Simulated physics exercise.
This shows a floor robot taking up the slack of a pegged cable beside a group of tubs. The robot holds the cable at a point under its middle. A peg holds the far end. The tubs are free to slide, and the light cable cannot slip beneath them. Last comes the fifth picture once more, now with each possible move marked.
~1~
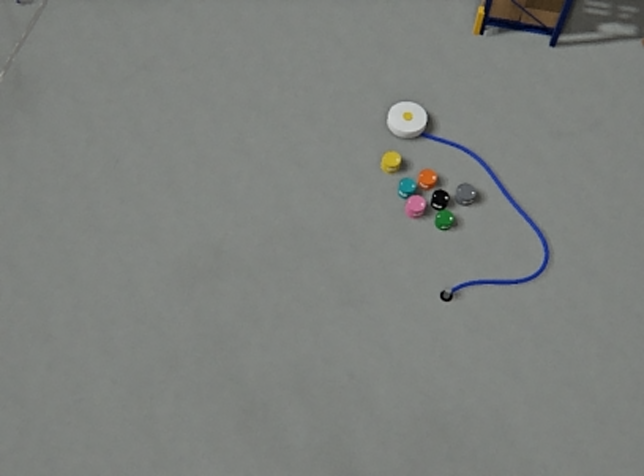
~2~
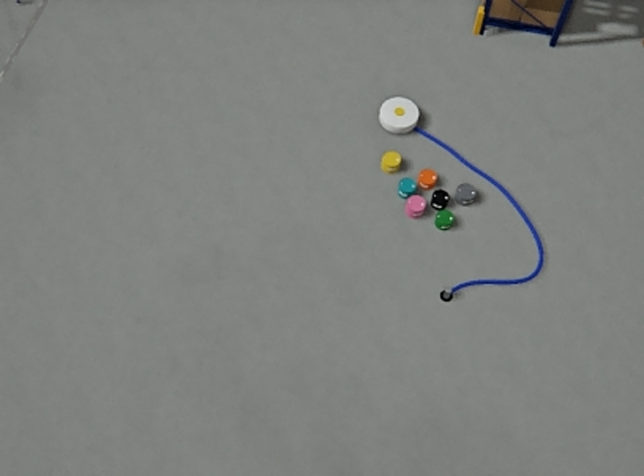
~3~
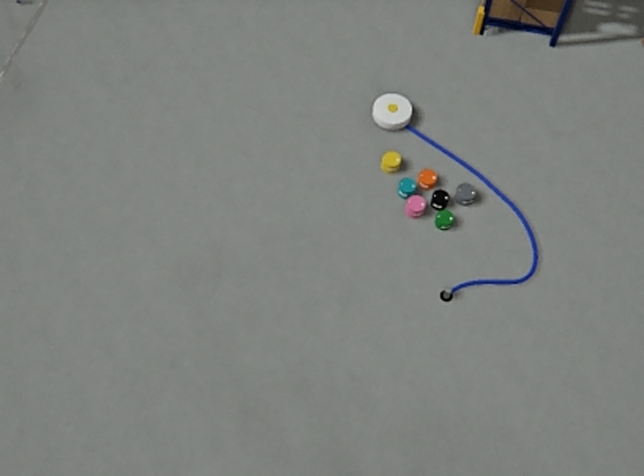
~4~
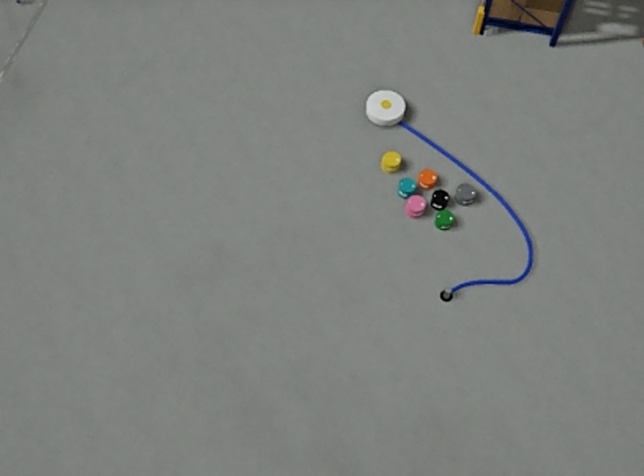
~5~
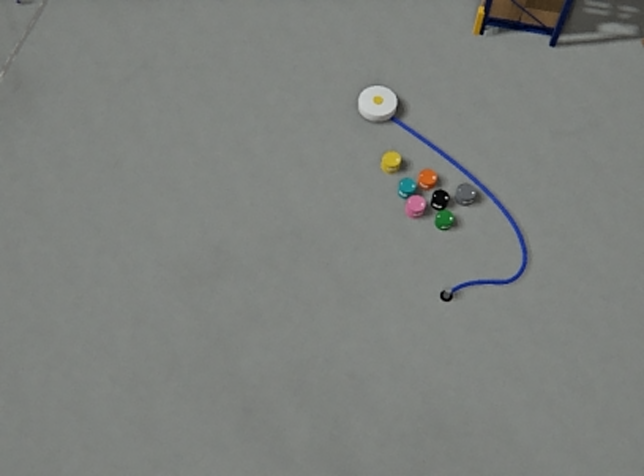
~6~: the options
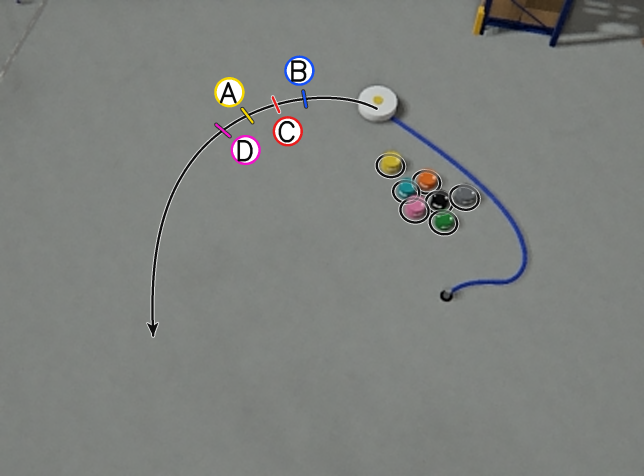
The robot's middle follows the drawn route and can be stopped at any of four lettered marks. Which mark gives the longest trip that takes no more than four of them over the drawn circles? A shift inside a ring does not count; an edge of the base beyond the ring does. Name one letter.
Stop at C.
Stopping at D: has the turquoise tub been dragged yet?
By then, yes.
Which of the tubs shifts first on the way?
The grey tub.
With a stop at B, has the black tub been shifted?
No.
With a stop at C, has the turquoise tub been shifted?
No.
On the marked copy, A at (247, 116); B at (305, 99); C at (276, 105); D at (223, 130); the route from (377, 109) via (199, 153) to (153, 336).
With C. Early on, robot (344, 95).
Further on, robot (306, 94).
At the end, robot (276, 100); black tub (427, 202); pink tub (411, 208); grey tub (444, 198); two over the rings.
As for the rest, A has seven over the rings; B is within the limit but short; D has seven over the rings.
